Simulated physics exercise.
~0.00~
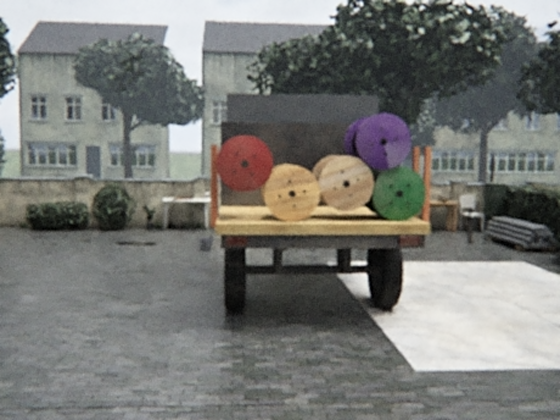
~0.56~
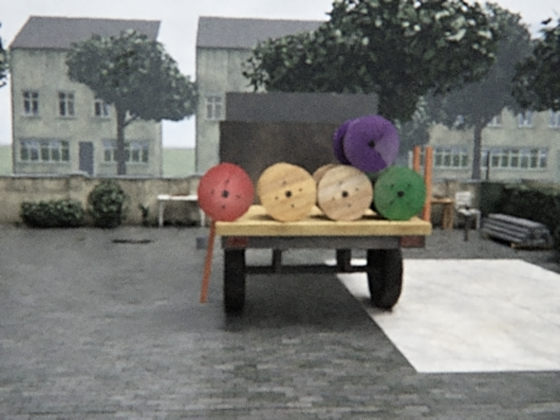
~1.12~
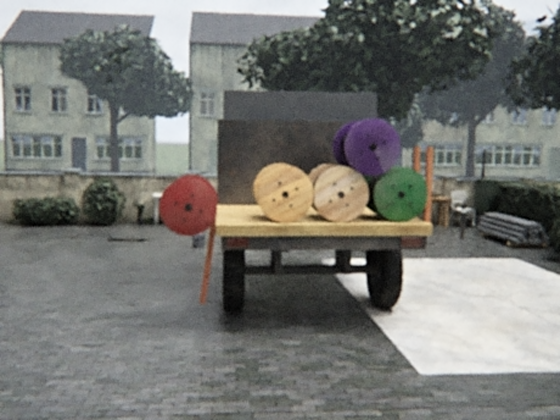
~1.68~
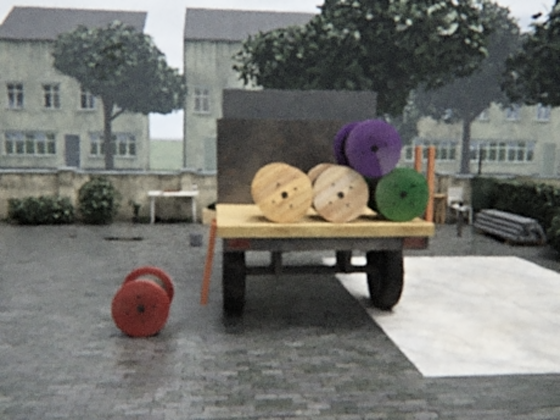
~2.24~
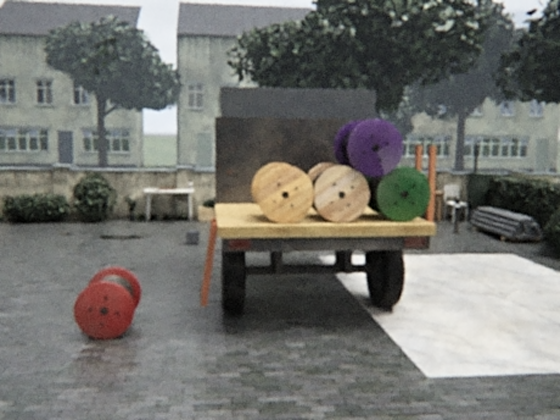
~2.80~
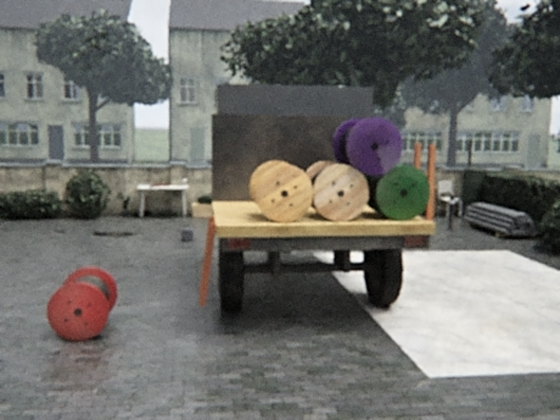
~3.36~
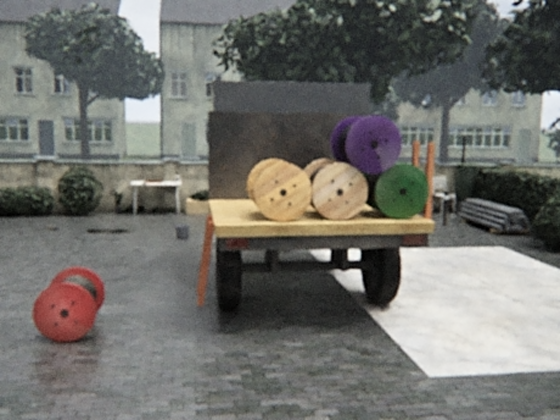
The red reel rolls left off the trailer and across the paving as four stay aboard.
